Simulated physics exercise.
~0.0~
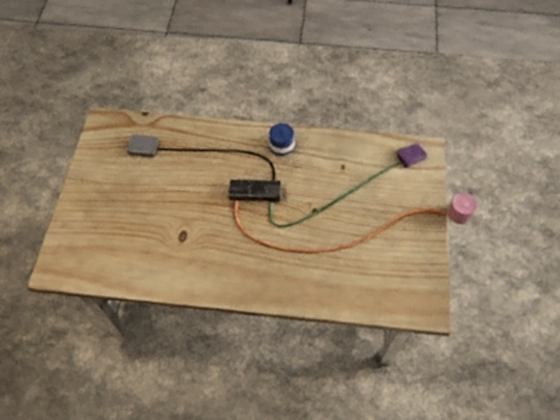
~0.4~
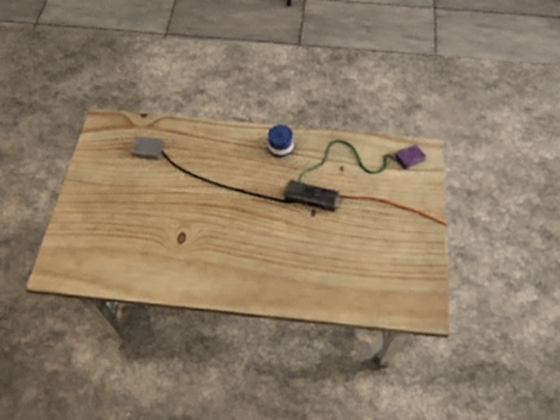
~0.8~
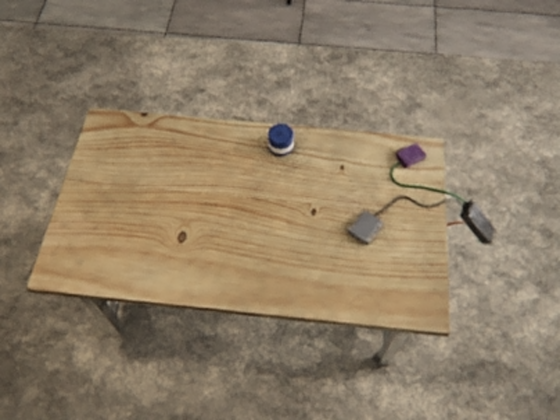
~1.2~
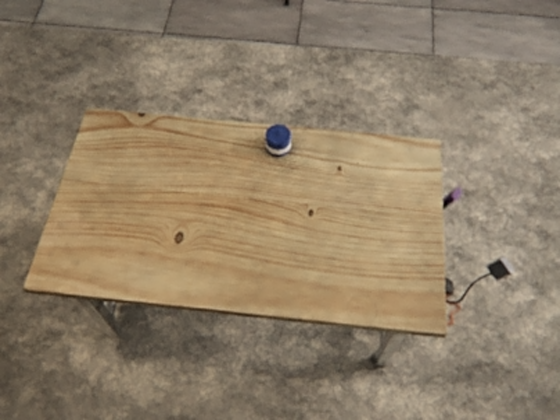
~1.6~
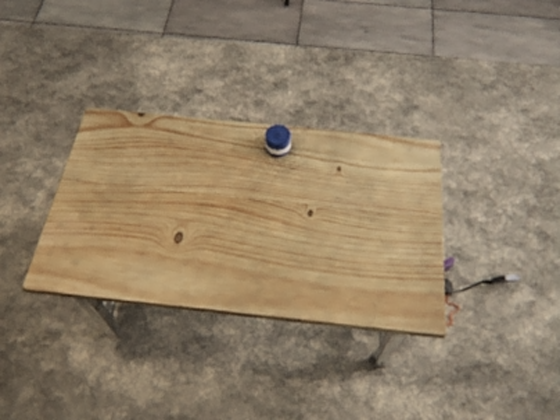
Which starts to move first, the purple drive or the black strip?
The black strip starts to move first, sliding right across the table while the purple drive is still in its place. The drive only moves later, once the strip has gone over the right edge.
